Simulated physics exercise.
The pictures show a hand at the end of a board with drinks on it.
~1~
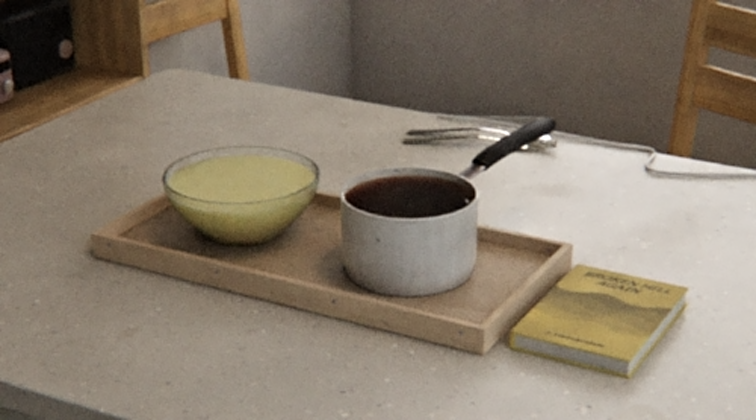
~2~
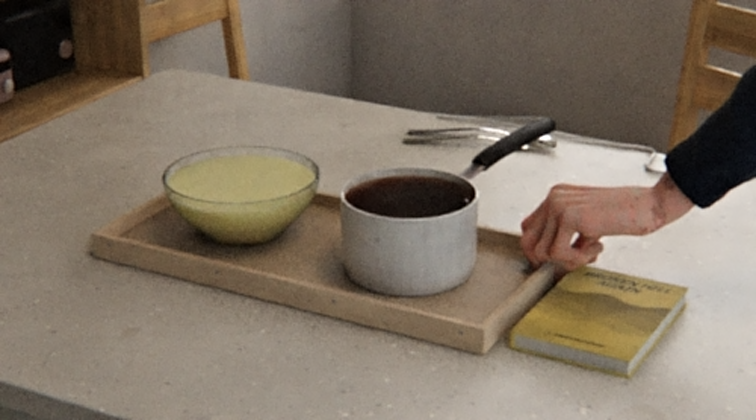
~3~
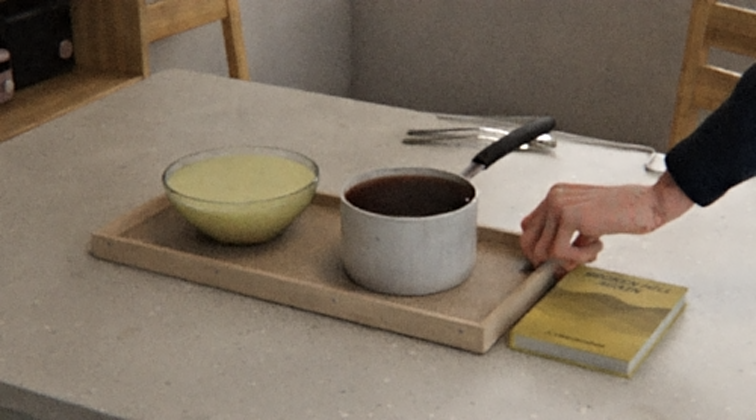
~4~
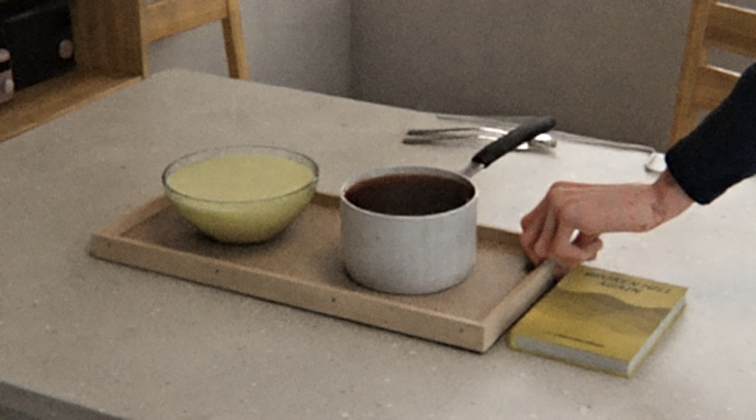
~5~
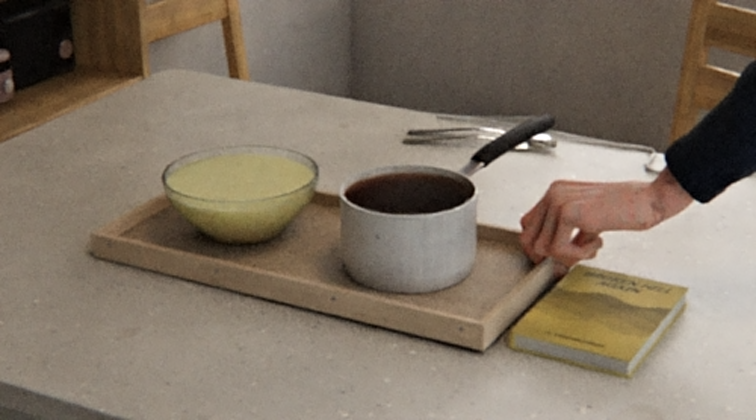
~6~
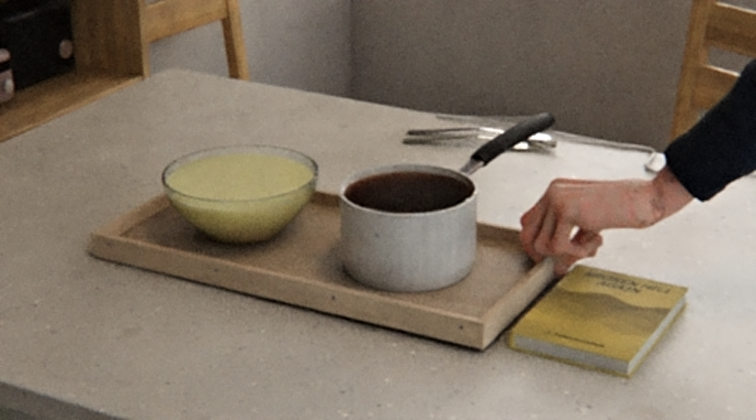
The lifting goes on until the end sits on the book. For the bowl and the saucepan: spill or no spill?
The bowl keeps it all in and the saucepan keeps it all in.
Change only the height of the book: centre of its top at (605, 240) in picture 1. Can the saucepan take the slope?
In that case: Spills.
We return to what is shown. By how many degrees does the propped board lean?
Roughly 3°.
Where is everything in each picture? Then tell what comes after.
In the first picture, the board lies flat; bowl (242, 199) about three quarters full; saucepan (409, 229) nearly full; book (568, 355).
The second picture shows a hand takes the end of the board; bowl about three quarters full, surface at (241, 182); saucepan nearly full, surface at (409, 200).
The third picture shows the board slopes by about 0°; bowl (242, 199) about three quarters full; saucepan (409, 228) nearly full.
In the fourth picture, the end is rising; bowl about three quarters full, surface at (241, 182); saucepan nearly full, surface at (409, 198); book (568, 355).
In the fifth picture, the end has come up a little; bowl (242, 198) about three quarters full; saucepan (409, 226) nearly full.
The sixth picture shows slope near 1°; bowl about three quarters full, surface at (241, 181); saucepan nearly full, surface at (408, 195); book (568, 355).
A moment on, the board slopes by about 2°; bowl, all is still inside; saucepan, all is still inside.
Further on, the board slopes by about 4°; bowl, all is still inside; saucepan, all is still inside.
When it is over, the board slopes by about 3°, resting on the book; bowl, all is still inside; saucepan, all is still inside.
